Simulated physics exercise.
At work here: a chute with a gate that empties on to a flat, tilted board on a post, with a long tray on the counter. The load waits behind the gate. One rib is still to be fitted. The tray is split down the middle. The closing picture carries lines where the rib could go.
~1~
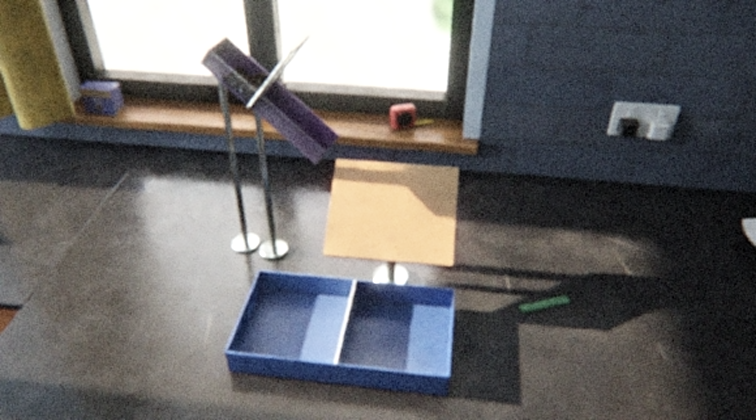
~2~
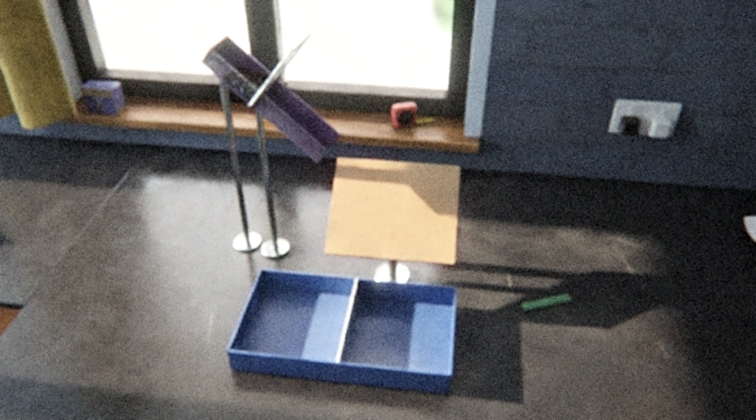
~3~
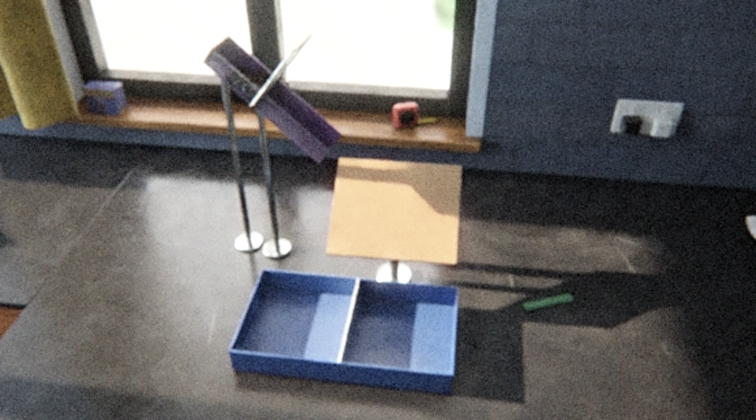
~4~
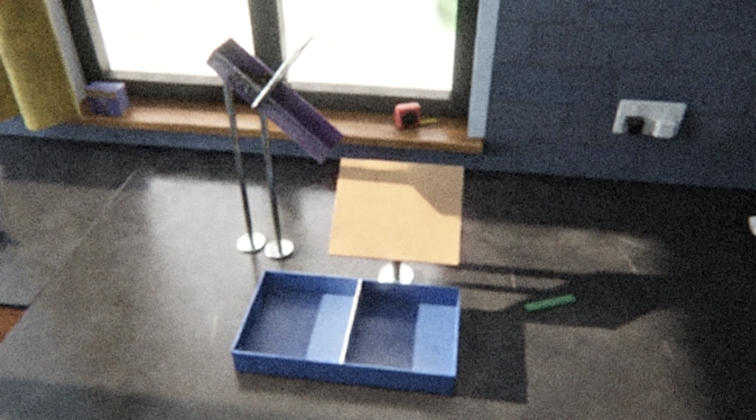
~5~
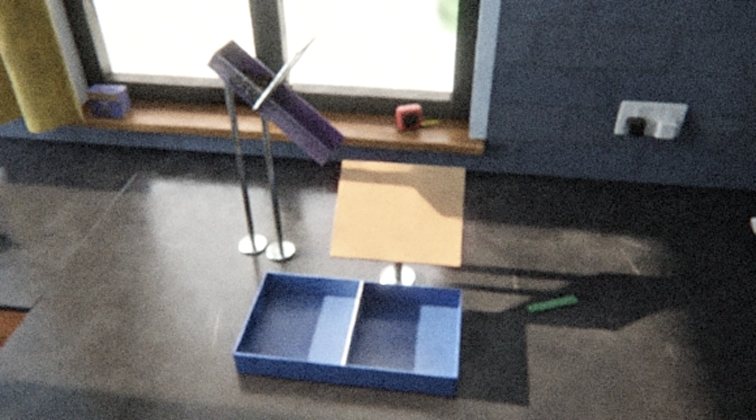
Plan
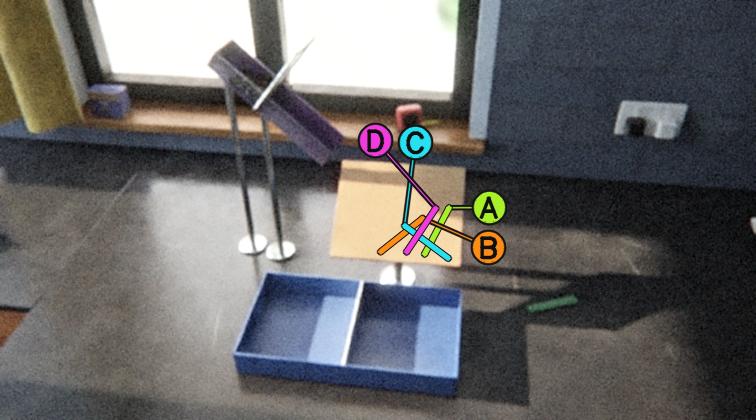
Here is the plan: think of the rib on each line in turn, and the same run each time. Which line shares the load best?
Line B.
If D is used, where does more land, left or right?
The right half.
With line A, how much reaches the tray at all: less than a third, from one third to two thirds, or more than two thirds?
Line A gives more than two thirds.
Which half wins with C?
More lands on the right.
On the marked copy, line A from (449, 207) to (424, 254); line B from (422, 218) to (380, 251); line C from (404, 225) to (448, 258); line D from (435, 208) to (406, 252).
With A, of what is caught, about a tenth in the left half, almost all in the right.
With B, of what is caught, roughly two thirds in the left half, roughly a third in the right.
With C, of what is caught, about a tenth in the left half, almost all in the right.
With D, of what is caught, about a tenth in the left half, the larger part in the right.
